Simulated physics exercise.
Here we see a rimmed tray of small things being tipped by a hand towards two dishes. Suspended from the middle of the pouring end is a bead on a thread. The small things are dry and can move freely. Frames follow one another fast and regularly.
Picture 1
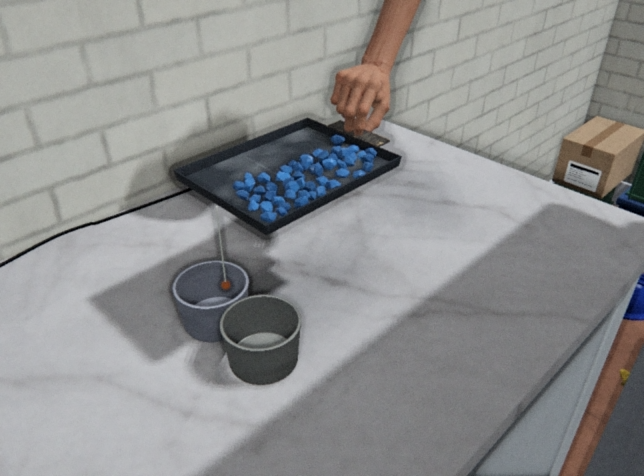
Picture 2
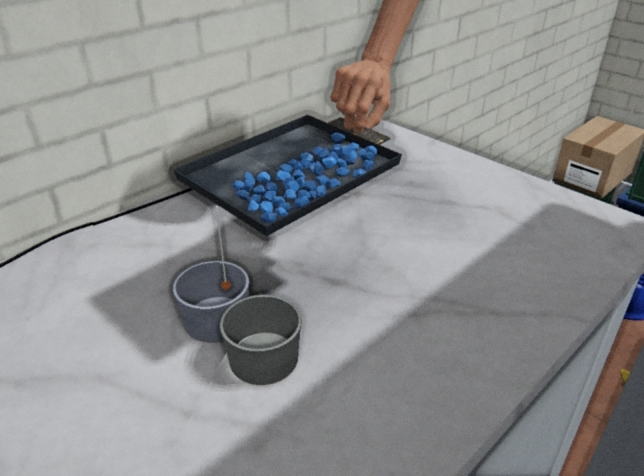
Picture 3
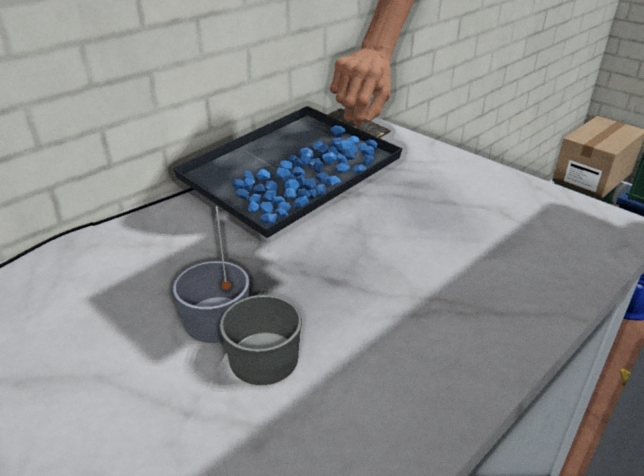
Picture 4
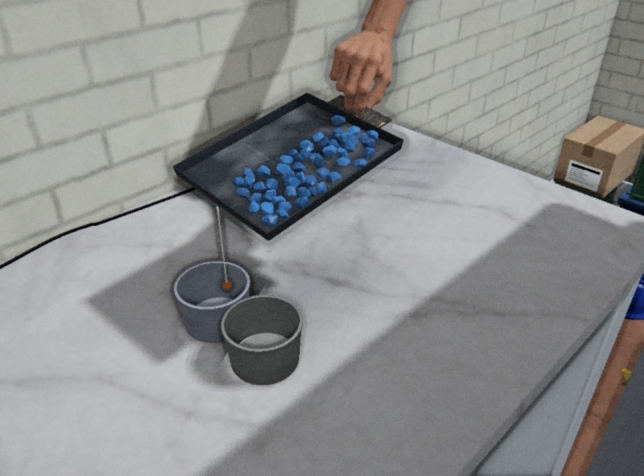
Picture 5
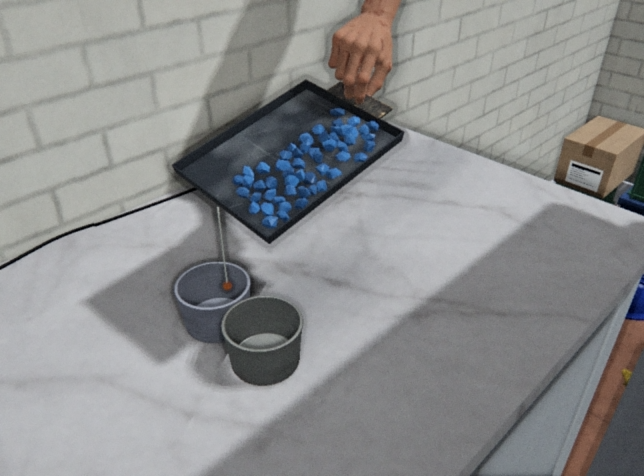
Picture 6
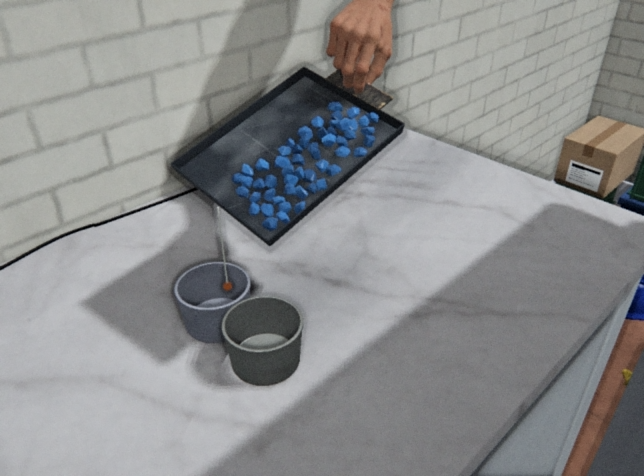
A hand at the upper right grips the far edge of a dark rimmed tray of blue stones and gradually raises it, so the tray tilts down towards the near side, its near right corner lowest. The setting is a pale marbled counter against a white brick wall, seen steadily from above. Below the tray's near end, where a small reddish-brown bead hangs on a thread, sit a blue-grey dish and a darker grey one, while only a few stones shift slightly.
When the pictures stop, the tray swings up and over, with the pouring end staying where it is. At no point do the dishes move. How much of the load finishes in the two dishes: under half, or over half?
Over half.
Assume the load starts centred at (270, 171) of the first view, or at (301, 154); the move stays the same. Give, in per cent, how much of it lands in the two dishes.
About 80 % and 60 %.
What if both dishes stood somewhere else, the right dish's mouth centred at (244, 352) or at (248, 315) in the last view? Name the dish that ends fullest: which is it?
At place one the right of the pair; at place two the right of the pair.
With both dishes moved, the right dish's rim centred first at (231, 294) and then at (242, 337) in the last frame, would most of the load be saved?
In turn: Under half; the larger part.
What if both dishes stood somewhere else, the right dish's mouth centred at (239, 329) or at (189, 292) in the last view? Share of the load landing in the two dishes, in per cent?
60 %, then 0 %.
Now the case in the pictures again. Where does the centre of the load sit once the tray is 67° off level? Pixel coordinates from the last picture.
Close to (281, 191).
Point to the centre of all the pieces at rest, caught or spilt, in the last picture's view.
Somewhere close to (267, 357) in the last picture.
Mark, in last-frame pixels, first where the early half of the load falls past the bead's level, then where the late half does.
Early half: (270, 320); late half: (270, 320).
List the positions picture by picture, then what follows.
Corners of the pouring end (176, 170) and (266, 224), level; middle of the load (299, 176), aquarium stones; left dish (183, 315); right dish (232, 357); bead on its thread (226, 285), in the first frame.
Corners of the pouring end (176, 169) and (266, 225), level; middle of the load (299, 175), in the second frame.
Corners of the pouring end (175, 168) and (266, 228), tipped barely, lowest at the right corner; middle of the load (298, 172), in the third frame.
Corners of the pouring end (175, 166) and (267, 231), tipped a little, lowest at the right corner; middle of the load (299, 168), in the fourth frame.
Corners of the pouring end (174, 165) and (268, 235), tipped clearly, lowest at the right corner; middle of the load (298, 164), in the fifth frame.
Corners of the pouring end (173, 163) and (268, 239), tipped clearly, lowest at the right corner; middle of the load (298, 160), just a few on the move; left dish (185, 317); right dish (234, 358), in the sixth frame.
Just after the last frame, tray tipped steeply; every one on the tray.
A moment on, tray tipped past a quarter turn; just a few on the tray; roughly two thirds in the right dish; about a tenth outside both; roughly a quarter in the air.
Further on, tray tipped past a quarter turn; the larger part in the right dish; about a tenth outside both.
When it is over, tray tipped past a quarter turn; the larger part in the right dish; not one in the left dish; about a tenth outside both.
